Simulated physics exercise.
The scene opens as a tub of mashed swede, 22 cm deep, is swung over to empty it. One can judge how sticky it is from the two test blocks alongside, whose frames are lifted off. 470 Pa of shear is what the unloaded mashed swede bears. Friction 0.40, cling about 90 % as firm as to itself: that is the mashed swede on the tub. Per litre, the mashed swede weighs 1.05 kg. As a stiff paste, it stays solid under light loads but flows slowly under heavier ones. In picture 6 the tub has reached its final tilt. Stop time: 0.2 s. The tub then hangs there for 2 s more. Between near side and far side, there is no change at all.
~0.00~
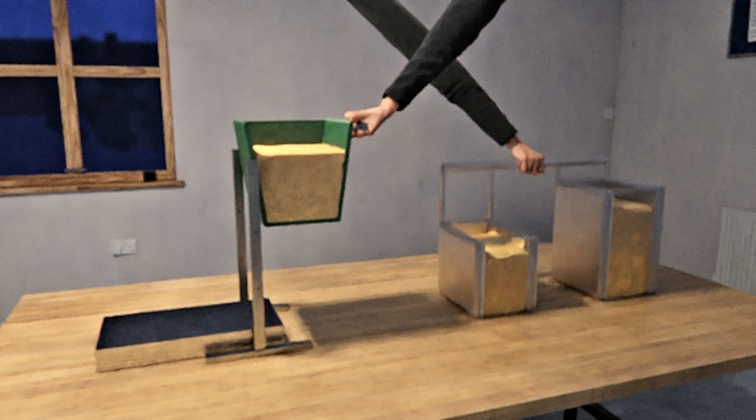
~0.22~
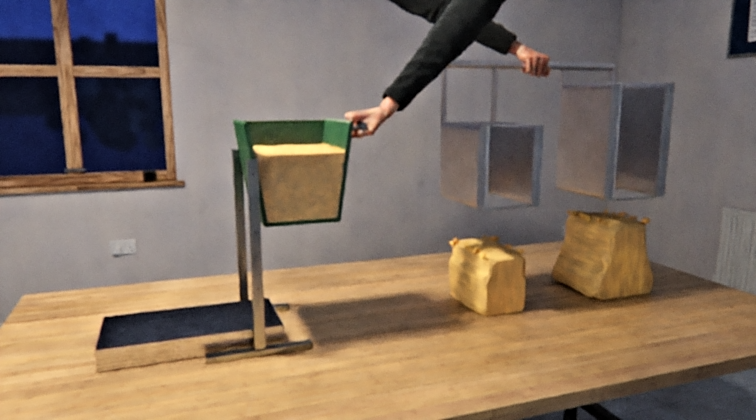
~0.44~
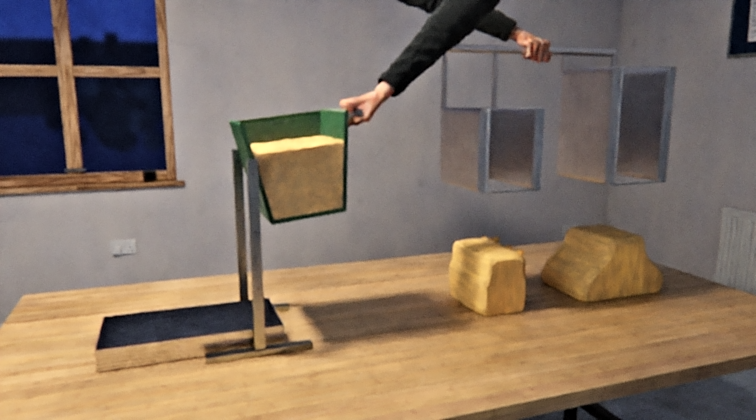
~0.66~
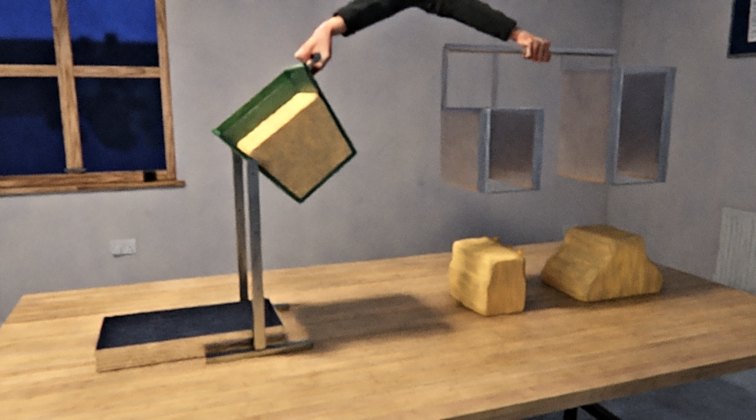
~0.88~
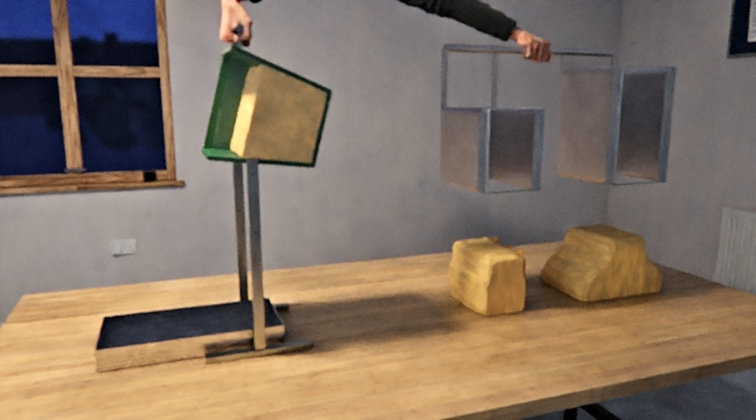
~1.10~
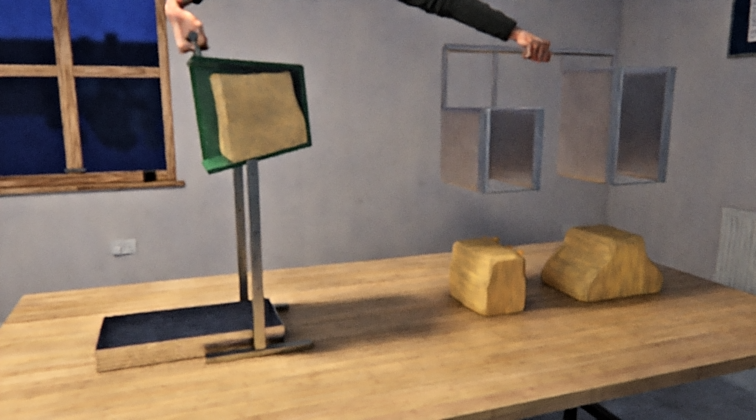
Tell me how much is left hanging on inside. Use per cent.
Roughly 61 % is left.
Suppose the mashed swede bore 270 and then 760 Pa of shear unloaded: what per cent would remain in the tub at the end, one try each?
Going in order, it's 40 % and then 100 %.
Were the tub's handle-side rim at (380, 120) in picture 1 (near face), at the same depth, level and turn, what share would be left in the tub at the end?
I'd put it at close to 35 per cent.
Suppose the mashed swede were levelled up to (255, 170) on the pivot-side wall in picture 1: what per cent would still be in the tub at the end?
100 %.
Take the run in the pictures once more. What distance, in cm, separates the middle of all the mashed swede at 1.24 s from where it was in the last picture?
About 4 cm.
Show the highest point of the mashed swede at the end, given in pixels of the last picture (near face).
The highest point is near (278, 115) in the last picture.
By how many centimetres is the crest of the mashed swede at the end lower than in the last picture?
About 9 cm.
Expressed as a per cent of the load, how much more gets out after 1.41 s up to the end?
Roughly 25 percent of the load.
By 1.24 s, the tub is at 95 degrees and holds 100 %.
By 1.41 s, the tub is at 95 degrees and holds 85 %.
By 1.58 s, the tub is at 95 degrees and holds 69 %.
By 1.75 s, the tub is at 95 degrees and holds 61 %.
By 3.10 s, at the end, the tub is at 95 degrees and holds 61 %.
